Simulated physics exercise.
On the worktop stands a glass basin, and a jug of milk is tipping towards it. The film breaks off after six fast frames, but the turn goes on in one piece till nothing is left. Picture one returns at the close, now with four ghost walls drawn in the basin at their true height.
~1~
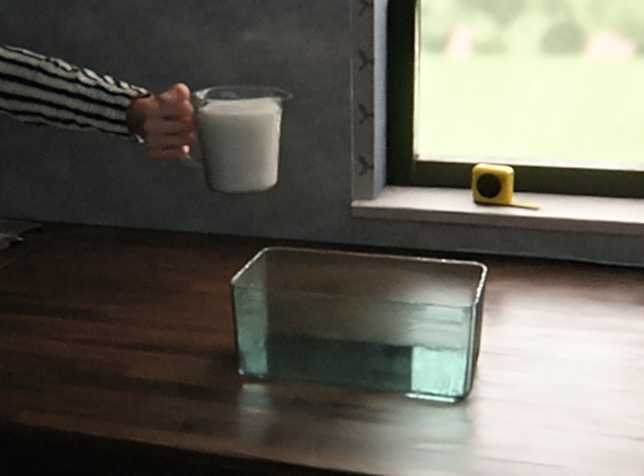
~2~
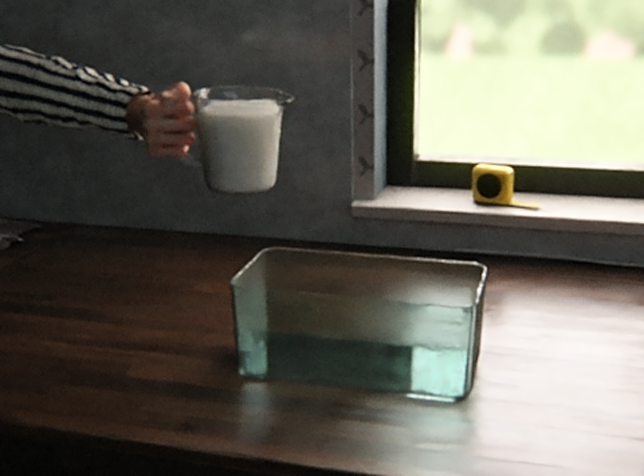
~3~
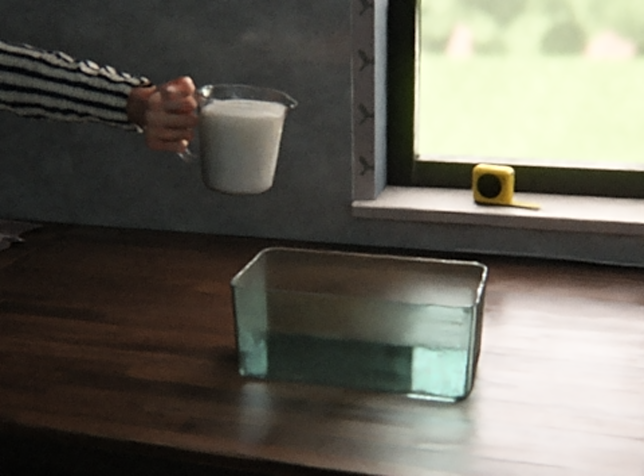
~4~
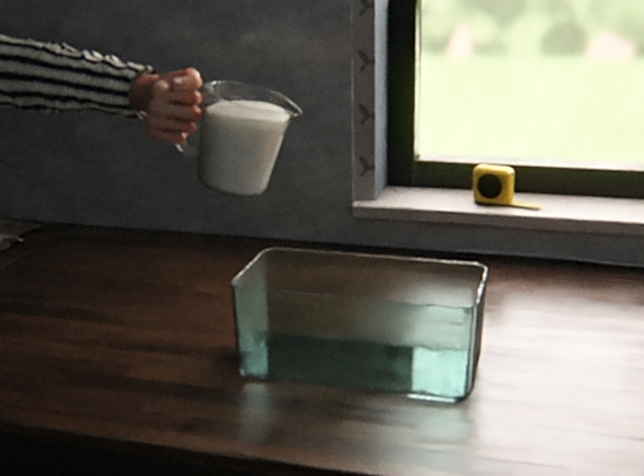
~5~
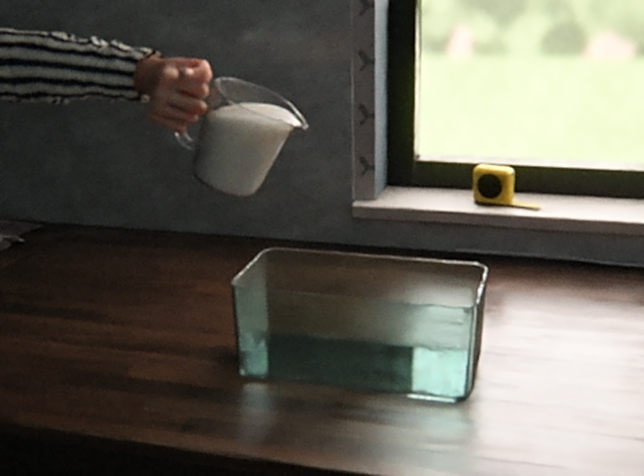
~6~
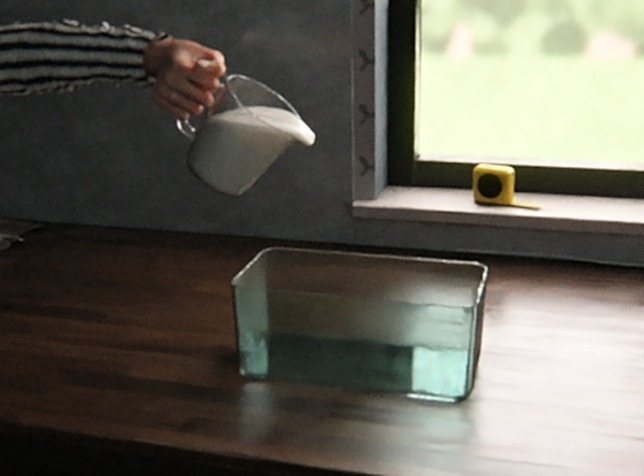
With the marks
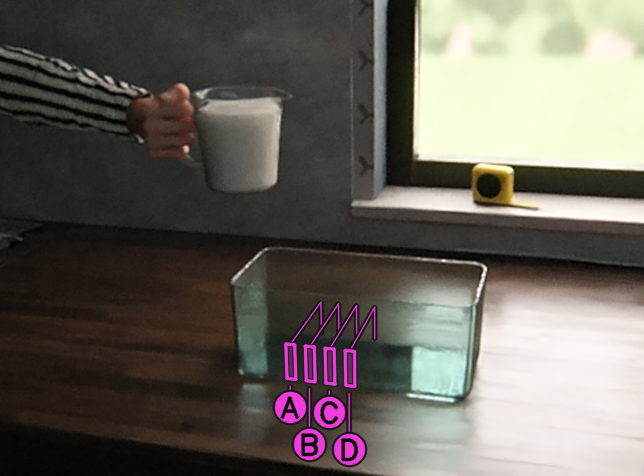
To begin with, a hand in a striped sleeve holds a glass jug of milk upright, above and to the left of a clear basin on a dark wooden worktop. The hand then gradually tilts the jug to the right, until milk reaches over its lip.
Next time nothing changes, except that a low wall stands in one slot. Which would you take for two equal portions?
Slot C does it best.
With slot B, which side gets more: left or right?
The right side.
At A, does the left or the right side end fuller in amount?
More ends on the right.
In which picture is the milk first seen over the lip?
In picture 6.
On the marked copy, A at (290, 385); B at (309, 388); C at (329, 390); D at (349, 393).
With A, about 5 % ends left of the wall and 93 % right of it.
With B, about 13 % ends left of the wall and 86 % right of it.
With C, about 49 % ends left of the wall and 50 % right of it.
With D, about 77 % ends left of the wall and 19 % right of it; 4 % is lost outside.
